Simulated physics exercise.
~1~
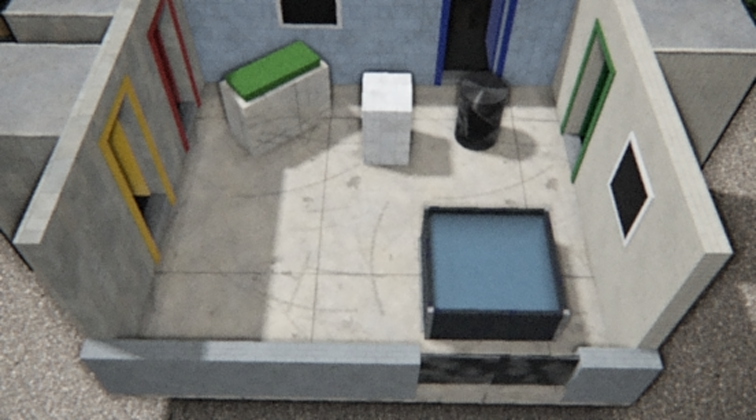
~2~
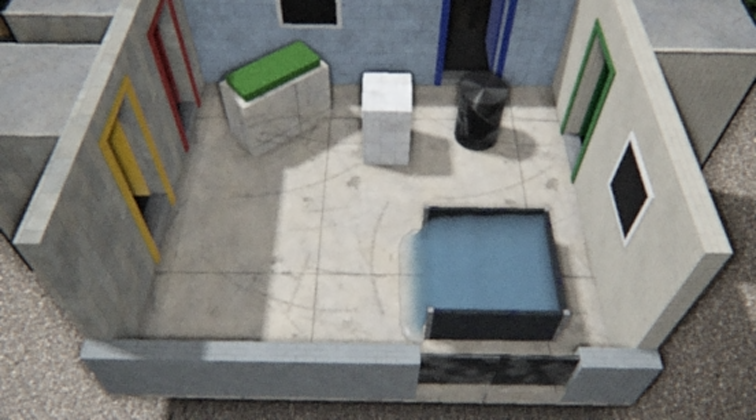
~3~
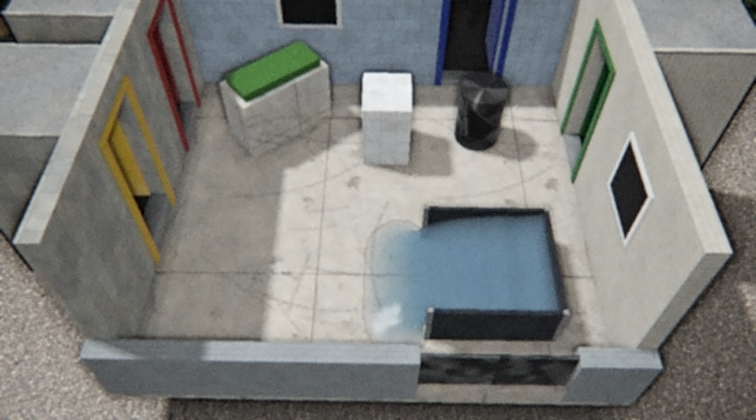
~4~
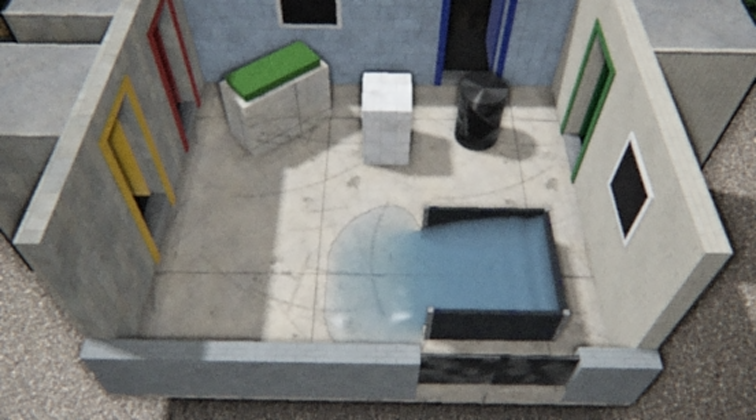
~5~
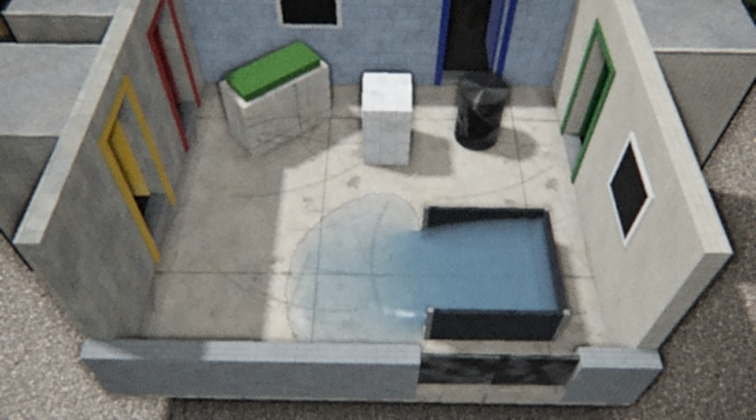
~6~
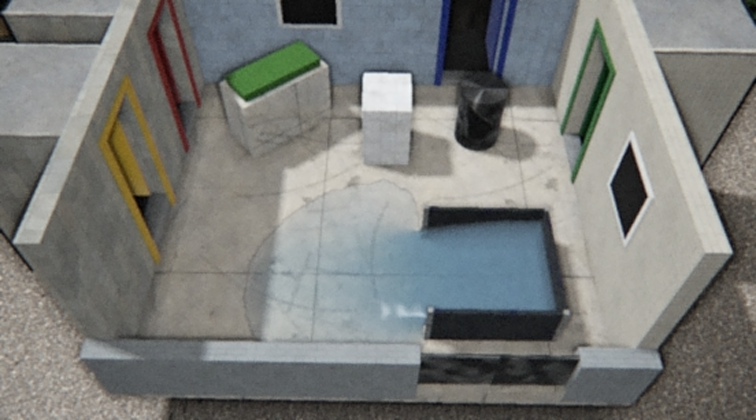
To begin with, still blue water fills a dark tank in a walled court with a green-topped block, a white block and a black bin. The tank's left side opens and water pours out, then spreads leftward across the floor in a widening, thinning sheet as the tank's level drops.
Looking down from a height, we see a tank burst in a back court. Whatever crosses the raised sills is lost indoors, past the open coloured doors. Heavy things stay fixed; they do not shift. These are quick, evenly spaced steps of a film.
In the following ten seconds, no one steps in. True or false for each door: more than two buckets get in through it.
The yellow door: False; the blue door: False; the red door: False; the green door: False.
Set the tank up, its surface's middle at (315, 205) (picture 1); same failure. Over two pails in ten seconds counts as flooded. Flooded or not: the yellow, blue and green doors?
Going through them, yellow overshoots, blue remains below the limit and green remains below the limit.
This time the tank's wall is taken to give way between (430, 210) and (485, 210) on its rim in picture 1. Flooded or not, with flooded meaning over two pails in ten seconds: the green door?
With the breach moved, the green one crosses the threshold.
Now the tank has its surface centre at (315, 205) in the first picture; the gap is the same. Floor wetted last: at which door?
It's the door marked green that is reached last.
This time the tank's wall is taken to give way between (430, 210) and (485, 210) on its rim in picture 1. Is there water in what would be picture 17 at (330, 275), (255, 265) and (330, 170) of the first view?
Unwetted, unwetted, submerged.
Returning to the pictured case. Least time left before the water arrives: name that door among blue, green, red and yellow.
The door marked yellow.
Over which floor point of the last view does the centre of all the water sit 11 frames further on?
Somewhere around (305, 279) in the last view.
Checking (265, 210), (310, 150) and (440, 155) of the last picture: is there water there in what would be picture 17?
First swamped, then swamped, then spared.
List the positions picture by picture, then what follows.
In the first frame, still water in the tank at (491, 261).
In the second frame, water pours out at (428, 275) and has run to (413, 236).
In the third frame, water pours out at (428, 278) and has run to (397, 225).
In the fourth frame, water pours out at (428, 278) and has run to (342, 238).
In the fifth frame, water pours out at (428, 279) and has run to (297, 263).
In the sixth frame, the front is at (258, 262), out from the gap at (428, 279).
A moment on, water covers 40 % of the floor; the yellow door wet at the sill, nothing in, the blue door not reached, the red door not reached, the green door not reached.
Next, water covers 45 % of the floor; the yellow door wet at the sill, nothing in, the blue door not reached, the red door wet at the sill, nothing in, the green door not reached.
Then, water covers 50 % of the floor; the yellow door wet at the sill, nothing in, the blue door not reached, the red door wet at the sill, nothing in, the green door not reached.
Later, water covers 70 % of the floor; the yellow door wet at the sill, nothing in, the blue door wet at the sill, nothing in, the red door wet at the sill, nothing in, the green door not reached.
In the end, water covers 95 % of the floor; the yellow door wet at the sill, nothing in, the blue door wet at the sill, nothing in, the red door wet at the sill, nothing in, the green door wet at the sill, nothing in.
